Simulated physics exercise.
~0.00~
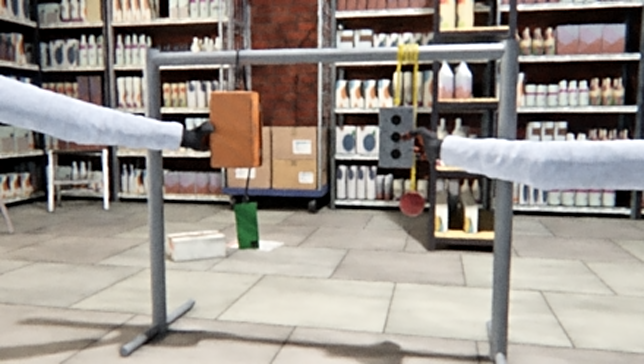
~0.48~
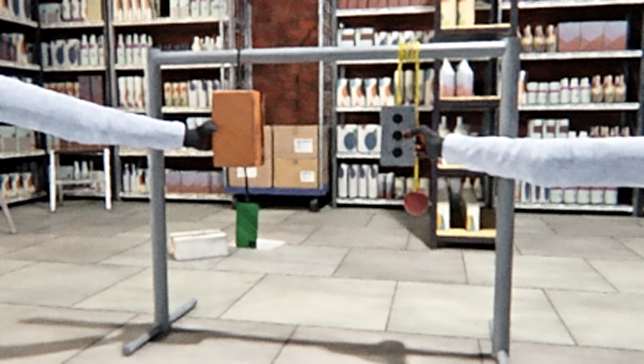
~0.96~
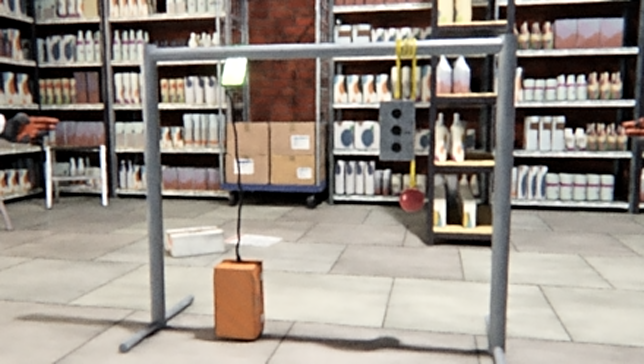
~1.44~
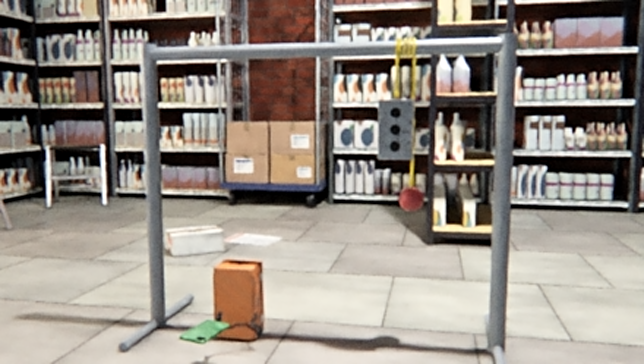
In a storeroom lined with bottle-filled shelves, two hands let go of an orange case and a grey block hanging from a rail; the case dropped to the floor, pulling its cord and a green phone over, while the block stayed hanging.
